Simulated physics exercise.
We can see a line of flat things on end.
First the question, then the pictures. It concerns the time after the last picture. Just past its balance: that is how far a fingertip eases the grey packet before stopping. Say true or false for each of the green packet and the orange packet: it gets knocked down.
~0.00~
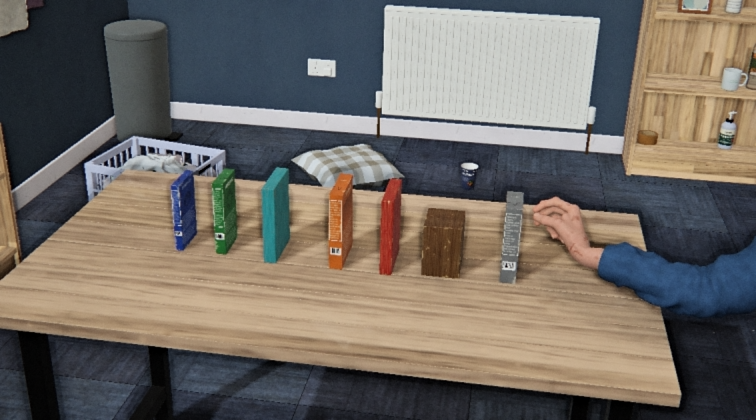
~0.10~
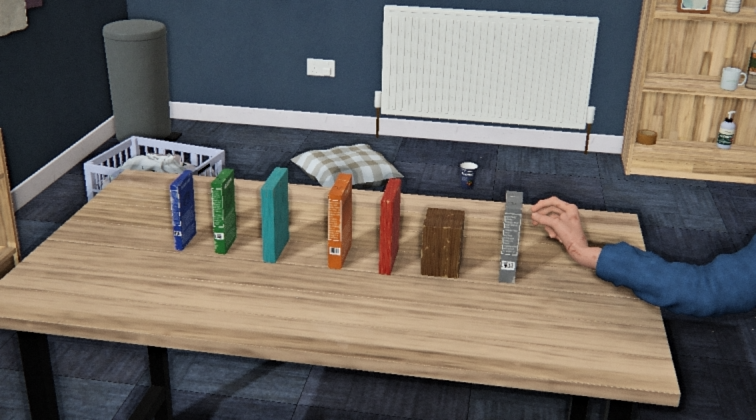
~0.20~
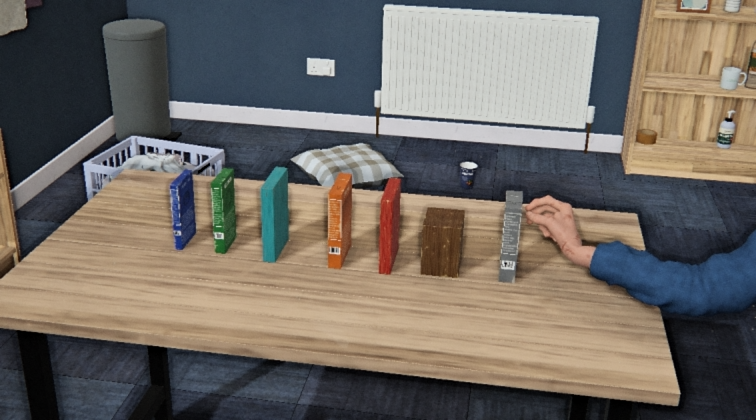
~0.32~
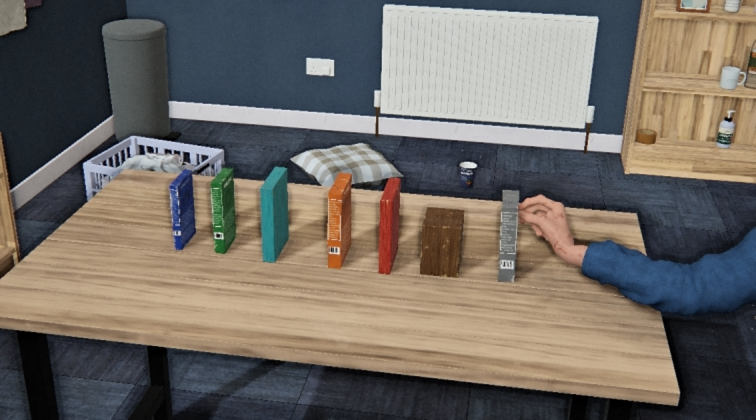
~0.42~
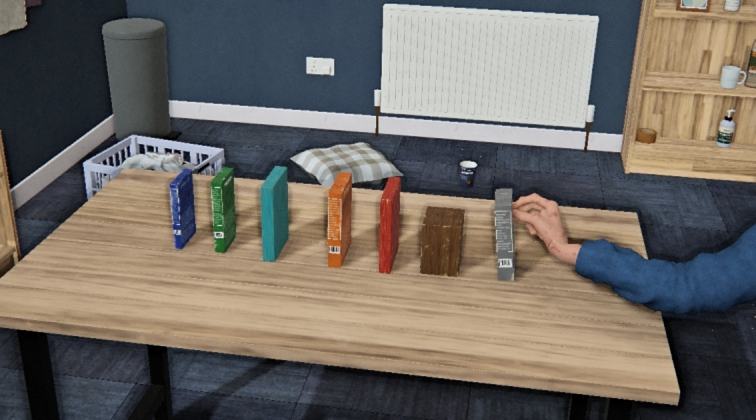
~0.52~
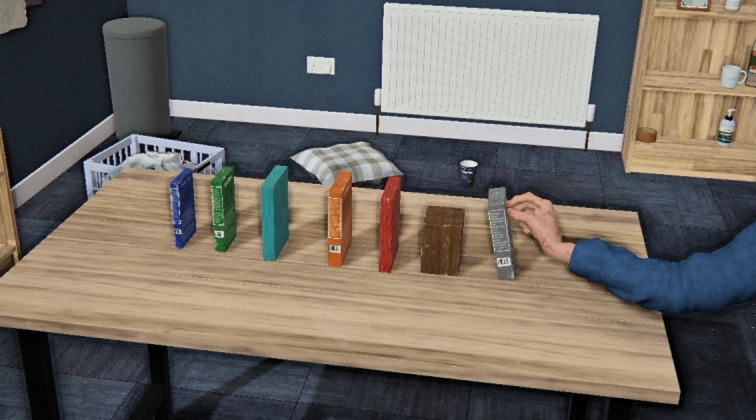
Green packet - false; orange packet - false.
Around 0.72 s, grey packet 31° over.
Around 0.92 s, grey packet 36° over.
Finally (1.6 s), all 5 still in place. Final places as the last picture's camera would see them, green packet near (224, 209), orange packet near (341, 219).
